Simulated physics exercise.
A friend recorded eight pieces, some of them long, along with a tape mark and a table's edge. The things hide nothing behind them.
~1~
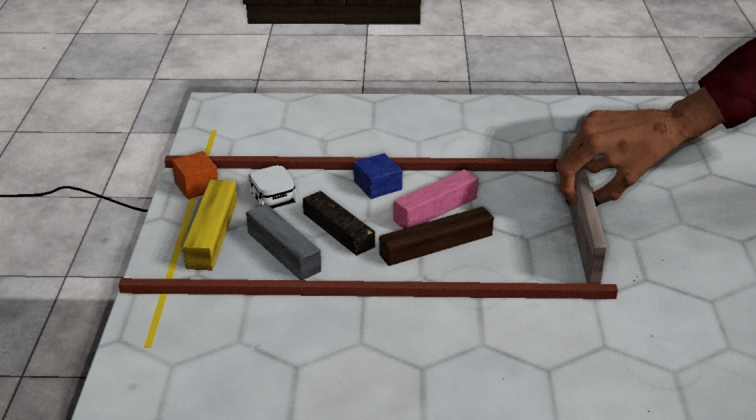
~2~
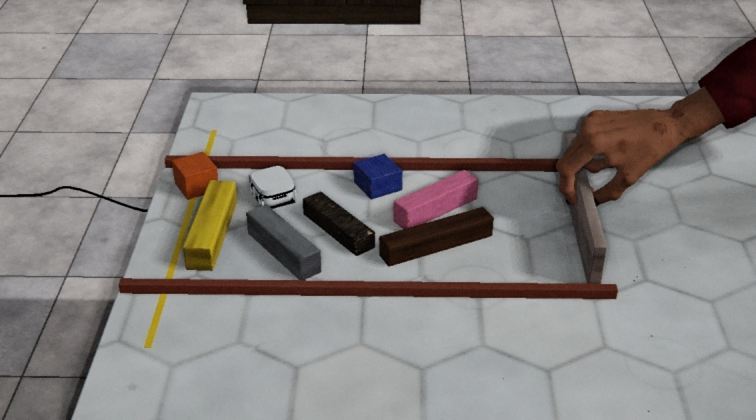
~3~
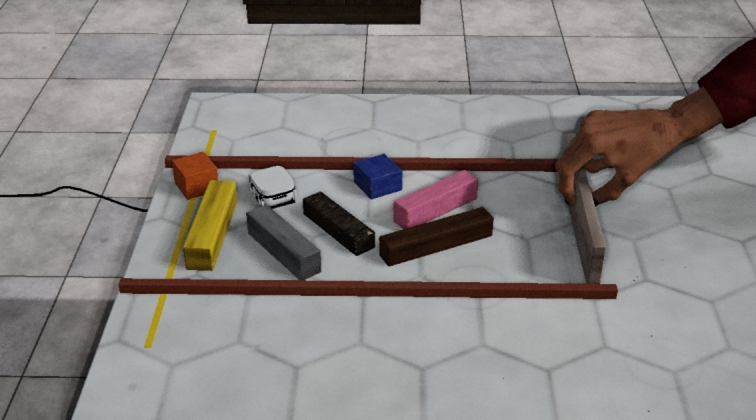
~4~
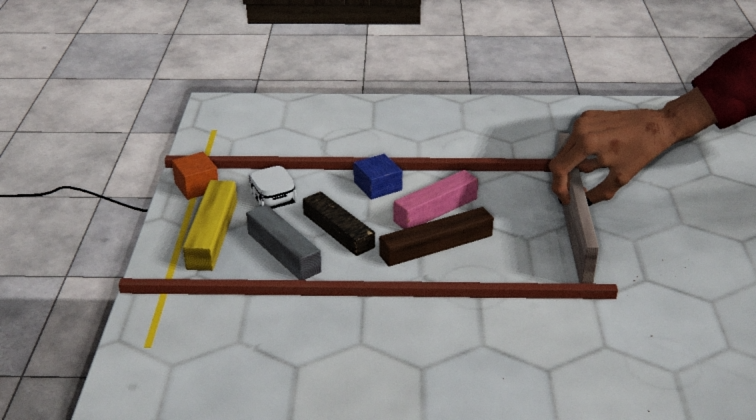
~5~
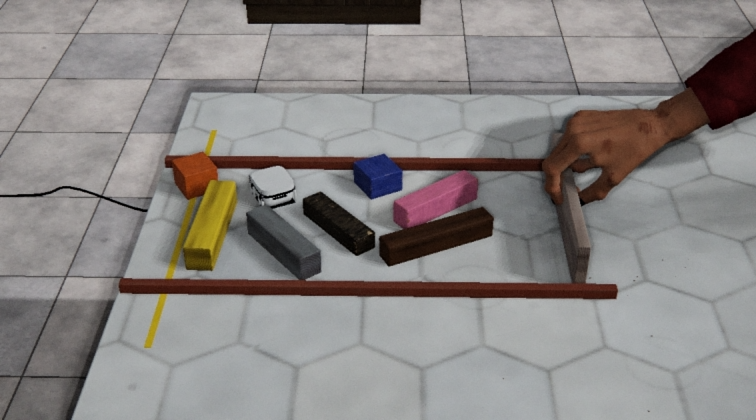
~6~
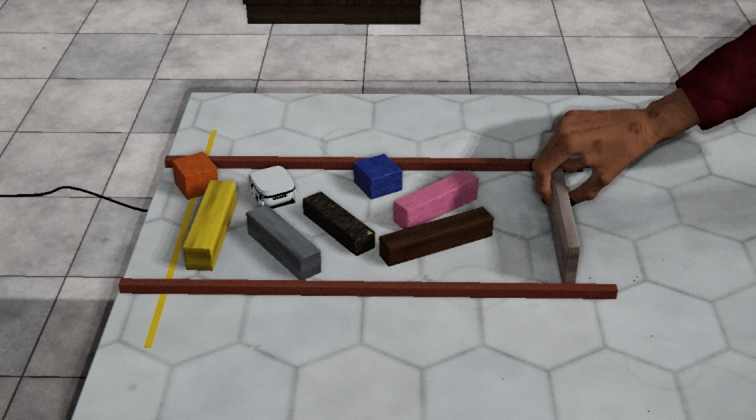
A hand in a dark red sleeve grips an upright greyish board at the right of a pale hexagon-patterned tabletop, seen from above at an angle, with grey floor tiles beyond. Between two reddish rods lie orange and blue blocks, a white case, and yellow, grey, black, pink and brown bars, with yellow tape at left. The hand holds nearly still, then slides the board slightly left, while the pieces and camera stay still.
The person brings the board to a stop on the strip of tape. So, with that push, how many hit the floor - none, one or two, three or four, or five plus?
The board is going to sweep off at least five.
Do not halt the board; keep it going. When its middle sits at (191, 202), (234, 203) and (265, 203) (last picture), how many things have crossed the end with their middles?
In order: 5, 2, 0.
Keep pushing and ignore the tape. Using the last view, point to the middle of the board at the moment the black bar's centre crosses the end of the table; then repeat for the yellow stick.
Middle: Roughly (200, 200); roughly (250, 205).
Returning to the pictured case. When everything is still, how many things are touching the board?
The count is 2.
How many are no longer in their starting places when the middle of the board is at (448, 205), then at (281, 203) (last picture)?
Tally: First 2; then 8.
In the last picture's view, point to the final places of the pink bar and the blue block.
The pink bar finishes at (155, 206); the blue block finishes at (181, 169).
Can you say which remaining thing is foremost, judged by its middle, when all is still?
It's the pink bar.
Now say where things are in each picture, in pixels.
The first picture shows orange block (196, 175); yellow stick (211, 223); white case (273, 188); board (582, 206); tape (186, 223).
The second picture shows yellow stick (211, 223); grey stick (283, 242).
The third picture shows white case (273, 188); board (581, 206).
The fourth picture shows orange block (196, 176); black bar (338, 223).
The fifth picture shows yellow stick (211, 223); brown stick (437, 236).
The sixth picture shows orange block (196, 176); yellow stick (211, 223); white case (273, 188); board (559, 206); tape (186, 223).
Soon after, none off yet; orange block at rest near (196, 176); yellow stick at rest near (211, 223); white case at rest near (273, 188).
By the end, the number that fall off is five or more; fallen, black bar, grey stick, white case, yellow stick and orange block.
